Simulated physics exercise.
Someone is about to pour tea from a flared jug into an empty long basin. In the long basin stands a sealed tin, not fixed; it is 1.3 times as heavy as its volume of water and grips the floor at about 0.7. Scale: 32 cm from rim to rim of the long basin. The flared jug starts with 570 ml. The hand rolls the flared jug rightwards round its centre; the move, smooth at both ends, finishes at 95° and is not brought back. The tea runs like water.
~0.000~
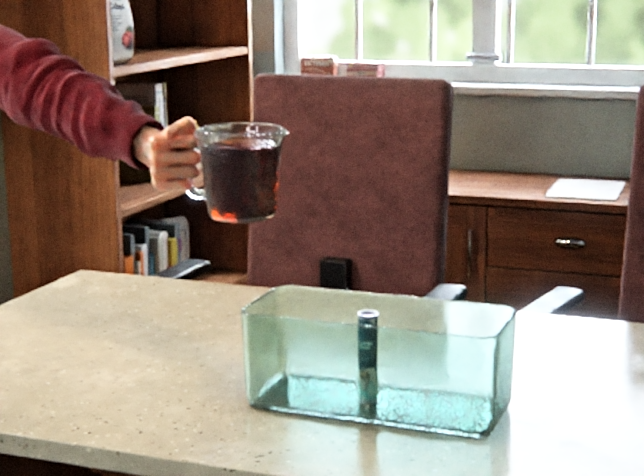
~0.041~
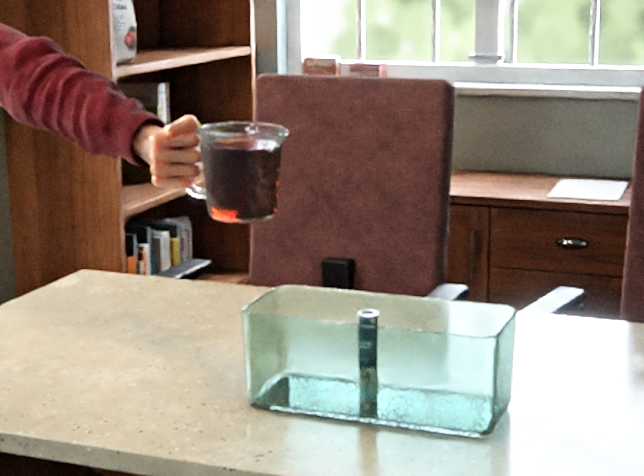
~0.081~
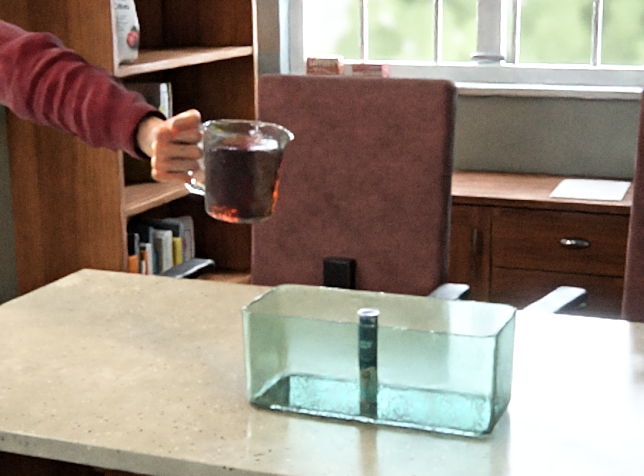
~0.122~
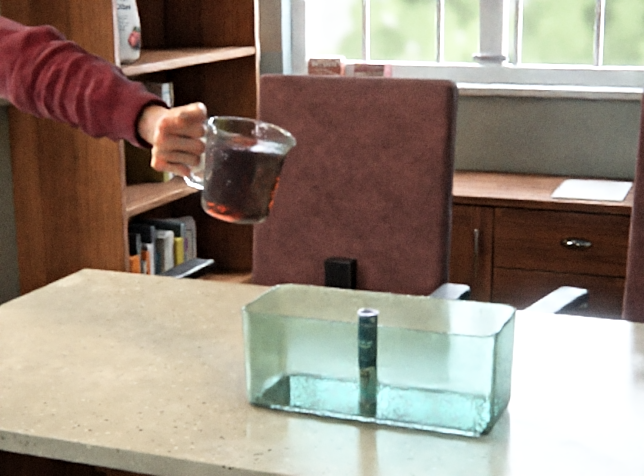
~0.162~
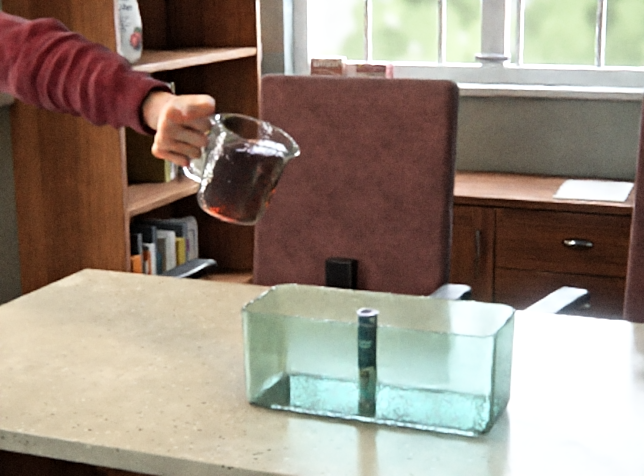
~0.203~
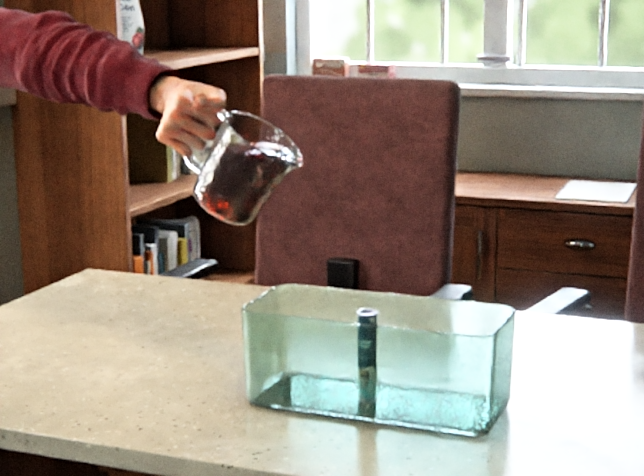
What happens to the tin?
The tin falls.
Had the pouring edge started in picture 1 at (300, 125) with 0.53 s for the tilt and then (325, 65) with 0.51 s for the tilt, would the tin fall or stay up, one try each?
First it goes over; then it keeps standing.
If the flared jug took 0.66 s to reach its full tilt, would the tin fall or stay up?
Then it topples.
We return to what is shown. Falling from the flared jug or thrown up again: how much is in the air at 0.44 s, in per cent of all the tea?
About 34 per cent.
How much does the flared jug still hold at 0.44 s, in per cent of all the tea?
Near 58 in a hundred.
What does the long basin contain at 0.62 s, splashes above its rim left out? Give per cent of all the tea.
About 56 per cent.
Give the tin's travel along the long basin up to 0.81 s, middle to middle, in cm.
About 9 cm.
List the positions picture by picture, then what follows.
The first frame shows tilt 0°; pouring edge (286, 132); surface from (209, 144) to (278, 147); the long basin's rim runs from (259, 300) to (507, 324); the tin's top is at (368, 318).
The second frame shows tilt 2°; pouring edge (288, 133); surface from (210, 143) to (279, 147).
The third frame shows tilt 6°; pouring edge (291, 137); surface from (212, 142) to (281, 148).
The fourth frame shows tilt 13°; pouring edge (294, 144); surface from (215, 141) to (284, 150).
The fifth frame shows tilt 22°; pouring edge (298, 154); surface from (216, 147) to (289, 153).
The sixth frame shows tilt 33°; pouring edge (301, 166); surface from (210, 160) to (296, 158).
By 0.44 s the tilt is 91° and 59 per cent is still to pour; the tin stands where it began.
By 0.62 s the tilt is 95° and 21 per cent is still to pour; the tin leans 8°.
By 0.81 s the tilt is 95° and 7 per cent is still to pour; the tin lies on its side.
By 1.01 s the tilt is 95° and 2 per cent is still to pour; the tin lies on its side.
At rest the tin lies on its side.
